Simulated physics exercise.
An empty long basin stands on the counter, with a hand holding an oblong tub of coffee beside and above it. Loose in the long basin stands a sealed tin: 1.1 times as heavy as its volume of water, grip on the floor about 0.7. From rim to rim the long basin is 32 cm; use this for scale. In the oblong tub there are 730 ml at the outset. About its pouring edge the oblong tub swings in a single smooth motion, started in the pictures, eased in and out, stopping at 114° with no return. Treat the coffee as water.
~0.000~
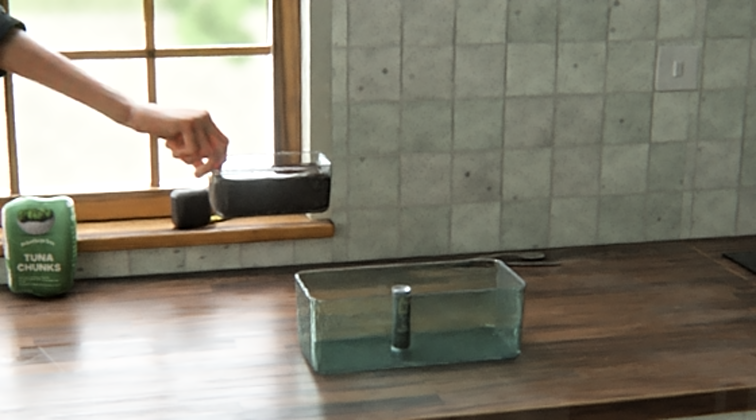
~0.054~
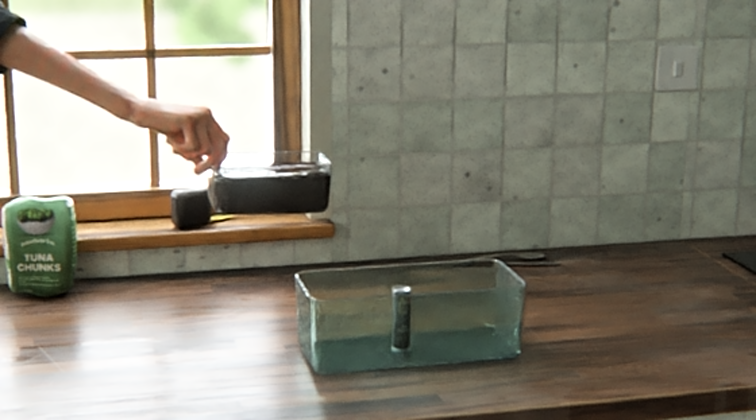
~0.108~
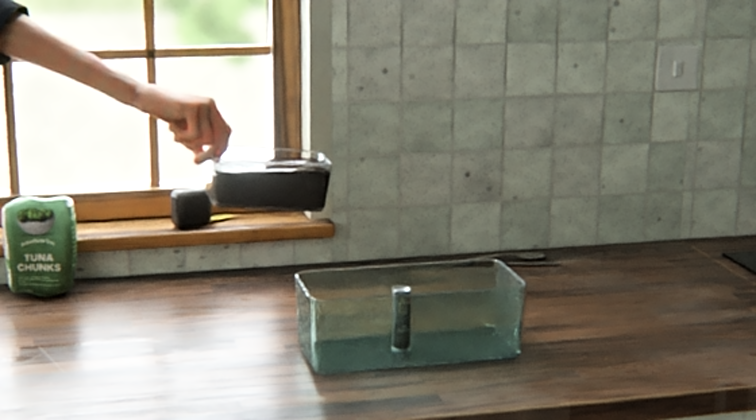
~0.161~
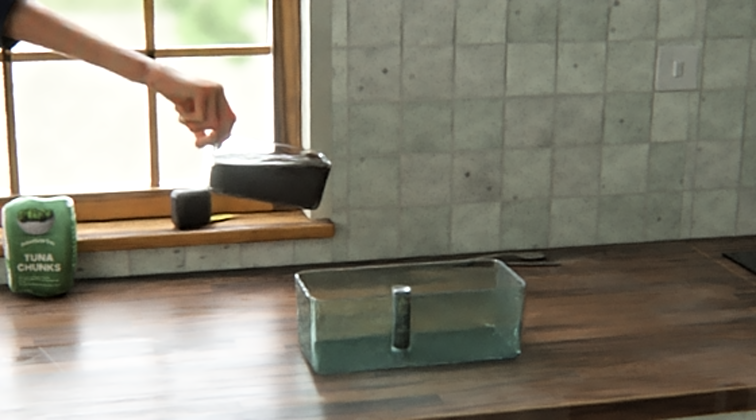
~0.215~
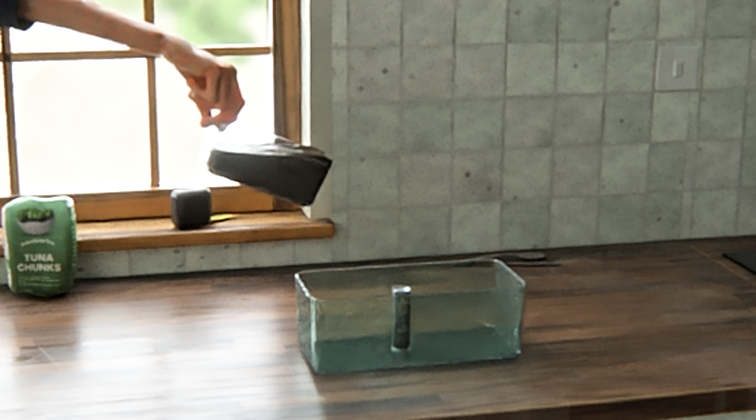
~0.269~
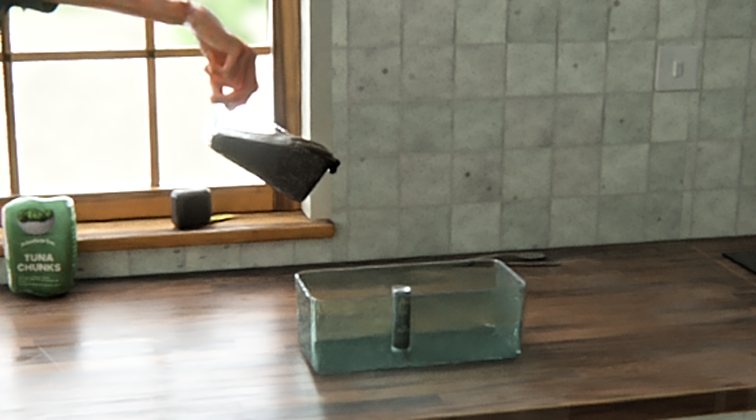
At a kitchen counter by a window, a hand moved upward as an oblong tub of dark liquid tilted smoothly to the right, beside and above a still glass basin, and a little liquid crept over its rim.
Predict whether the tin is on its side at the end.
It rides it out.
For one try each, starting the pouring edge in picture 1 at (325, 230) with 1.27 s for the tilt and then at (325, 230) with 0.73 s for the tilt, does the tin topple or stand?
The tin overturns the first time and overturns the second time.
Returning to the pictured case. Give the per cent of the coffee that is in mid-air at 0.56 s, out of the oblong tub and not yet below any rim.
Roughly 72 percent.
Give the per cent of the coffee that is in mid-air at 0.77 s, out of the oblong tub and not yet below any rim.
Around 10 per cent of the liquid is in flight.
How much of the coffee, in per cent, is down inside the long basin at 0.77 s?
That comes to about 84 percent.
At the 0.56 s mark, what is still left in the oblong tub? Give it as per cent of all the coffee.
Close to 16 in a hundred.
By 0.56 s the tilt is 99° and 16 per cent is still to pour; the tin stands where it began.
By 0.77 s the tilt is 114° and 0 per cent is still to pour; the tin stands where it began.
By 0.99 s the tilt is 114° and 0 per cent is still to pour; the tin stands where it began.
By 1.23 s the tilt is 114° and 0 per cent is still to pour; the tin stands where it began.
At rest the tin stands where it began.
